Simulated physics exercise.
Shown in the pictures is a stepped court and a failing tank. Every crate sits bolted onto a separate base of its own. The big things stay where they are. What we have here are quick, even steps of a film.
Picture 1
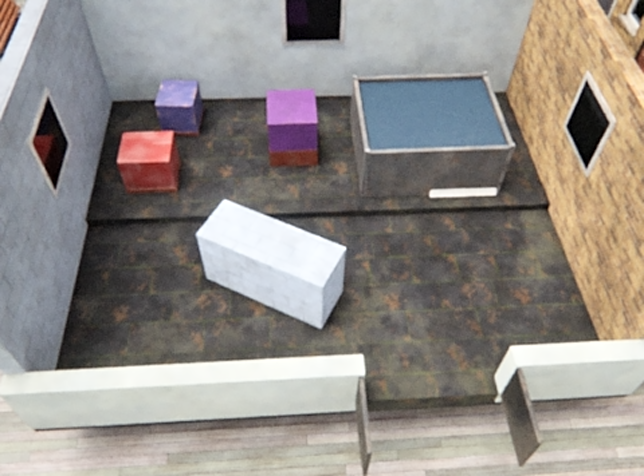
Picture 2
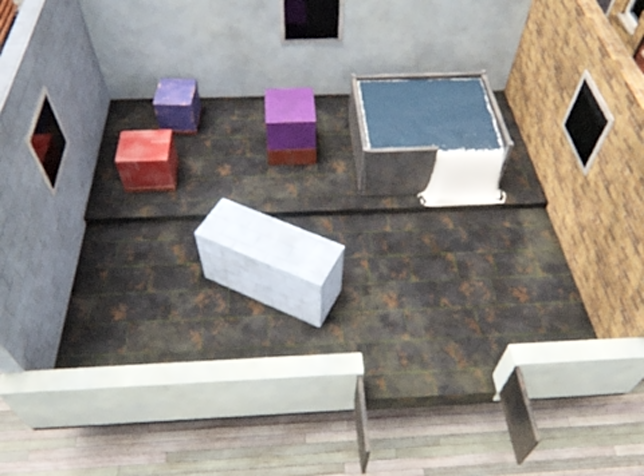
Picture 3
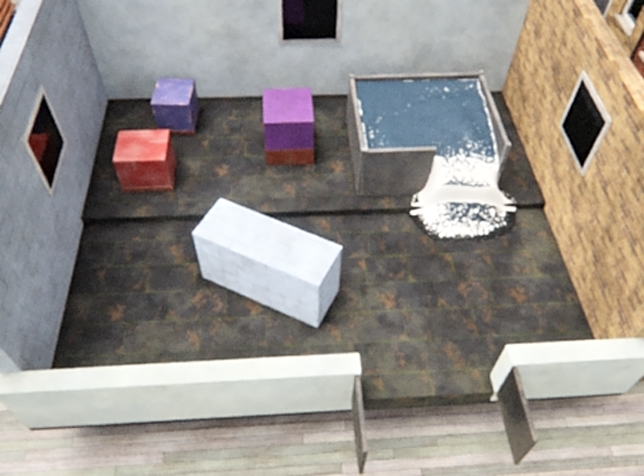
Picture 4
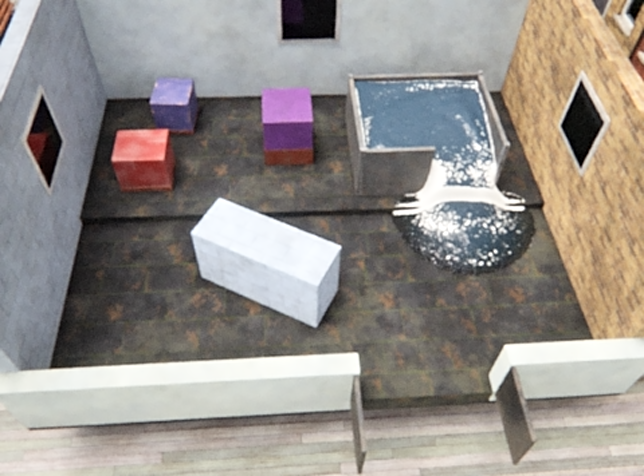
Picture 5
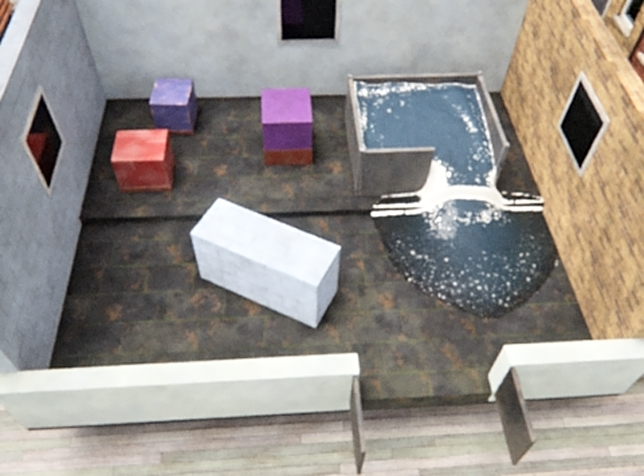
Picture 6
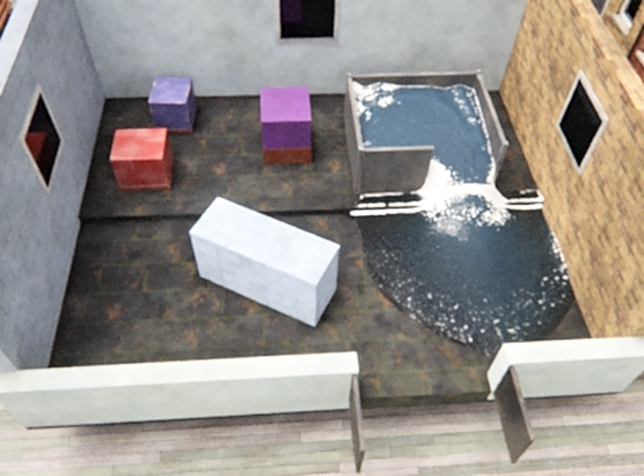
In a walled court with a low step, an open tank of still water stands at the back right, near coloured blocks and a long white block. Water pours through a gap in its front, drops over the step, and fans out in a widening, foam-flecked pool across the dark lower floor.
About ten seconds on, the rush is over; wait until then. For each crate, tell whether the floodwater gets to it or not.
One by one: I expect the red crate to stay untouched, I expect the blue crate to stay untouched, I expect the purple crate to stay untouched.
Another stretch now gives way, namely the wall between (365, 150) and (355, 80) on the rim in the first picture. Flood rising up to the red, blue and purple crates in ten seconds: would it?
Here goes: Red crate - hit; blue crate - hit; purple crate - hit.
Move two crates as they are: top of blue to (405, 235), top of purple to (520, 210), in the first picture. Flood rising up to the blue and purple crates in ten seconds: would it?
Briefly, the blue one gets flooded and the purple one gets flooded.
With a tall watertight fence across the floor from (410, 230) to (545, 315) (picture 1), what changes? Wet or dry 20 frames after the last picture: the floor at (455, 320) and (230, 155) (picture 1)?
As listed: Under water, free of water.
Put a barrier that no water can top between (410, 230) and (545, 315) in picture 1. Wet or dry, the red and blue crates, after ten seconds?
As I see it, red is untouched, while blue is reached.
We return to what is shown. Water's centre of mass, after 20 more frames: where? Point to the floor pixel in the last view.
Somewhere around (439, 246) in the last view.
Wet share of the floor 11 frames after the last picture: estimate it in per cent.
Close to 30 %.
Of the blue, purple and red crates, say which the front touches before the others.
My answer: The red one.
A moment on, water covers 30 % of the floor; the red crate not reached, the blue crate not reached, the purple crate not reached.
Next, water covers 30 % of the floor; the red crate not reached, the blue crate not reached, the purple crate not reached.
Then, water covers 35 % of the floor; the red crate not reached, the blue crate not reached, the purple crate not reached.
Later, water covers 65 % of the floor; the red crate water round its plinth, the blue crate not reached, the purple crate not reached.
In the end, water covers 65 % of the floor; the red crate stayed above the water, the blue crate stayed above the water, the purple crate stayed above the water.
